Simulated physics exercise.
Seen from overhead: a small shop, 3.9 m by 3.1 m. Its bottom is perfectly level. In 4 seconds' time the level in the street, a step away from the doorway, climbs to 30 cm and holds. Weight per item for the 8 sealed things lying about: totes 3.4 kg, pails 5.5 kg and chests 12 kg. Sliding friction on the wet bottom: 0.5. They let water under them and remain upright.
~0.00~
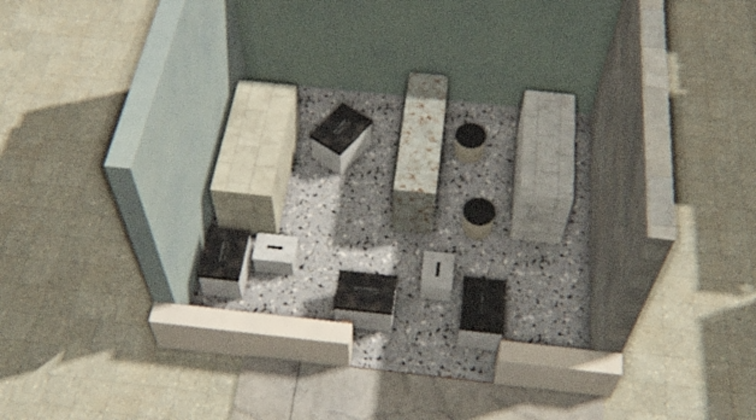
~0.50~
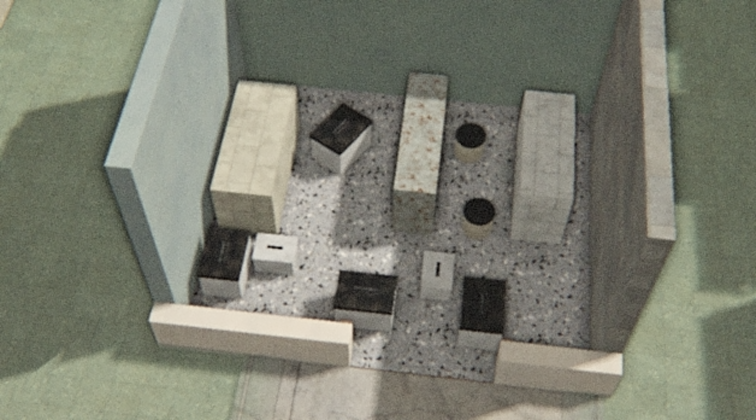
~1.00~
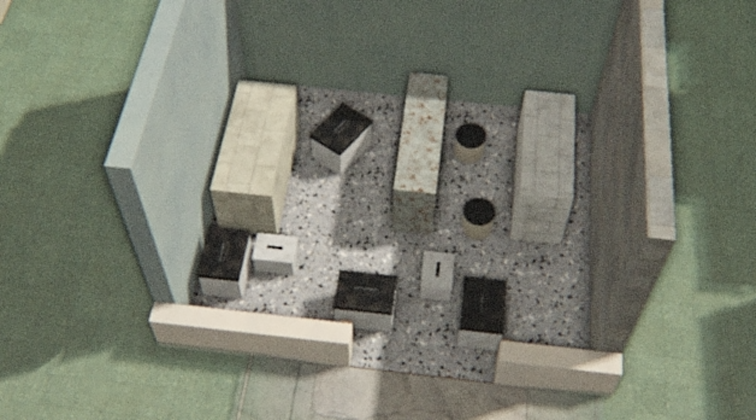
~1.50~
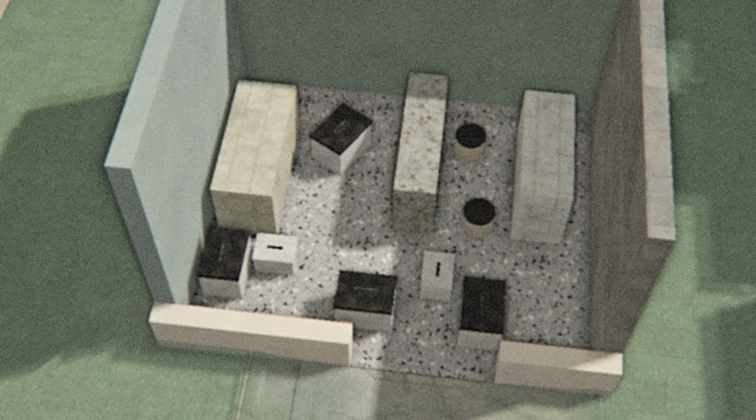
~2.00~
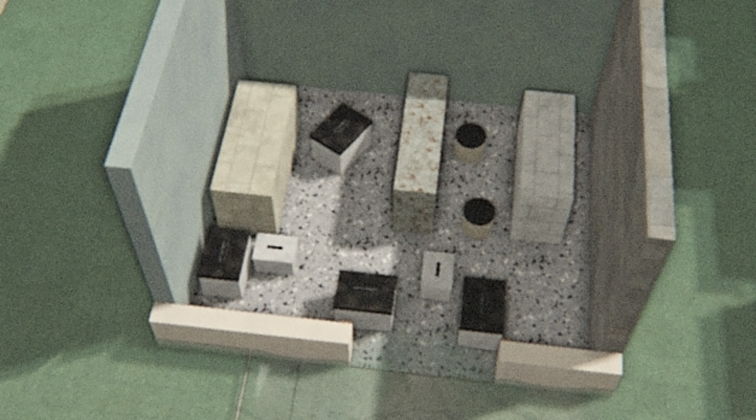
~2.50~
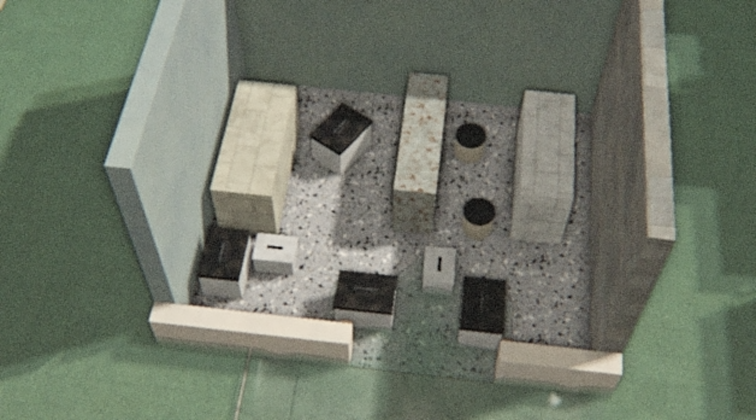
Green water spreads over the ground around a small shop and creeps through its doorway.
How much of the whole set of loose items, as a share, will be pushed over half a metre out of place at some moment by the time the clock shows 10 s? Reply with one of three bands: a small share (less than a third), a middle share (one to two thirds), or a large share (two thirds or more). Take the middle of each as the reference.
A large share, two thirds or more.
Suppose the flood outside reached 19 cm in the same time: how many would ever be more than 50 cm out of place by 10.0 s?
Count: 6.
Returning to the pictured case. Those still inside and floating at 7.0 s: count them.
Answer: 7.
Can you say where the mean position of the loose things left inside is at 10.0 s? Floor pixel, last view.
Near (400, 203).
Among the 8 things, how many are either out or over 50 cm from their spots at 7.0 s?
The number comes to 6.
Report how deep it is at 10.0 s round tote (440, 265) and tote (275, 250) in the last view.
First about 24 cm, second about 12 cm.
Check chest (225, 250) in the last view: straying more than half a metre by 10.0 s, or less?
Within.
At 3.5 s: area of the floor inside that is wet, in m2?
Somewhere about 4.0 m2, give or take.
After 3.5 s 2 of 8 are over 50 cm from their spots; 1 afloat.
After 4.5 s 4 of 8 are over 50 cm from their spots; 1 afloat.
After 7.0 s 6 of 8 are over 50 cm from their spots; 7 afloat.
After 10.0 s 7 of 8 are over 50 cm from their spots, and 7 have been at some point; 8 afloat.
